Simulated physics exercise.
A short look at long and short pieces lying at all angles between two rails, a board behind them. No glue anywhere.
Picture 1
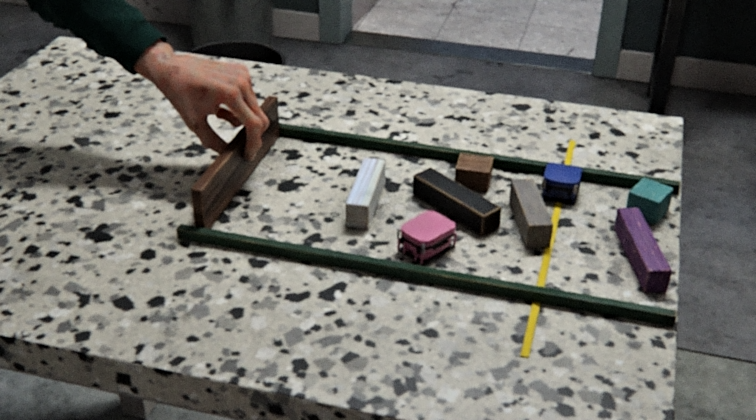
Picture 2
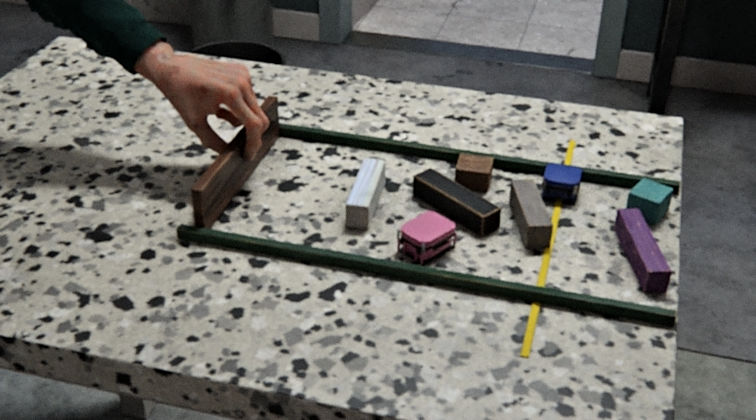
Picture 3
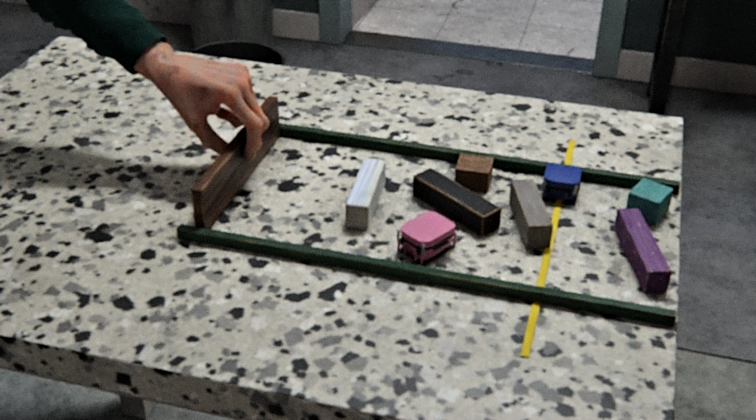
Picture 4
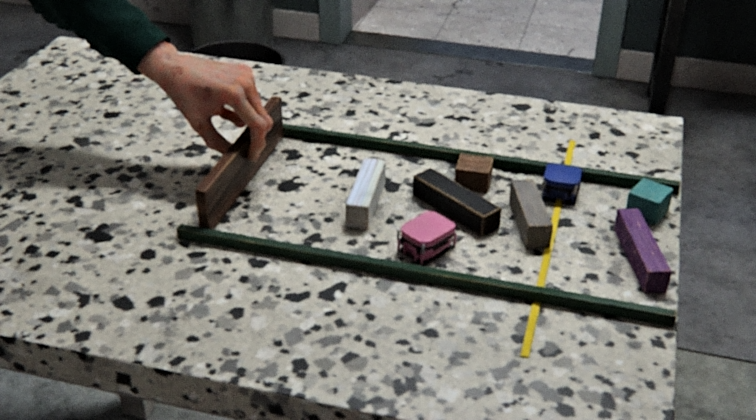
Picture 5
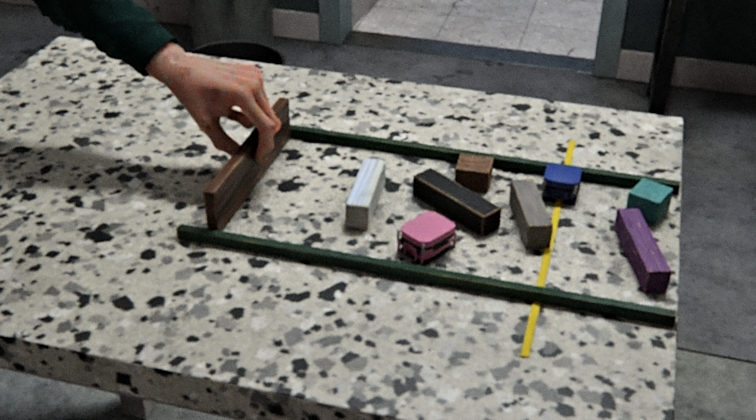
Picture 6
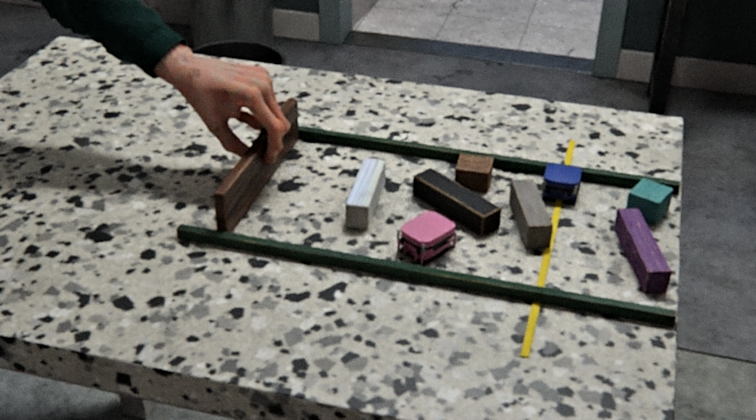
A hand slides a wooden board slightly right between two green rails toward scattered, unmoving blocks.
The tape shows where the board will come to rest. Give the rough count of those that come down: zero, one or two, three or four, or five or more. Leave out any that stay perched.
Outcome: The number that fall off is zero.
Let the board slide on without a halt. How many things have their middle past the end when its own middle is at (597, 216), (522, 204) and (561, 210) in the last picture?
In that order 2, 0 and 0.
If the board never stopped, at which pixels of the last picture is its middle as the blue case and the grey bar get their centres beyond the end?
At (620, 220) for the blue case; at (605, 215) for the grey bar.
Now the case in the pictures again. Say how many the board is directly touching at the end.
3 of them.
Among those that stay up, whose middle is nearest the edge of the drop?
It is the purple bar.
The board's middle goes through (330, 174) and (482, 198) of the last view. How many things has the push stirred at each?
The counts are 0 and 5.
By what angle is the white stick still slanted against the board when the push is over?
About 0°.
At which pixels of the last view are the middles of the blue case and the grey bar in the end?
Near (614, 192) and (625, 226).
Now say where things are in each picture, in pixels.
The first picture shows turquoise block (649, 201); purple bar (641, 249); blue case (561, 184); board (239, 160); tape (552, 231).
The second picture shows purple bar (641, 249); board (239, 160).
The third picture shows blue case (561, 185); brown block (474, 173).
The fourth picture shows turquoise block (649, 202); grey bar (530, 213).
The fifth picture shows purple bar (641, 249); white stick (366, 193).
The sixth picture shows turquoise block (649, 202); purple bar (641, 249); blue case (561, 185); board (260, 163); tape (552, 231).
Soon after, none off yet; turquoise block at rest near (649, 202); purple bar at rest near (641, 249); blue case at rest near (561, 185).
In the end, the number that fall off is zero.
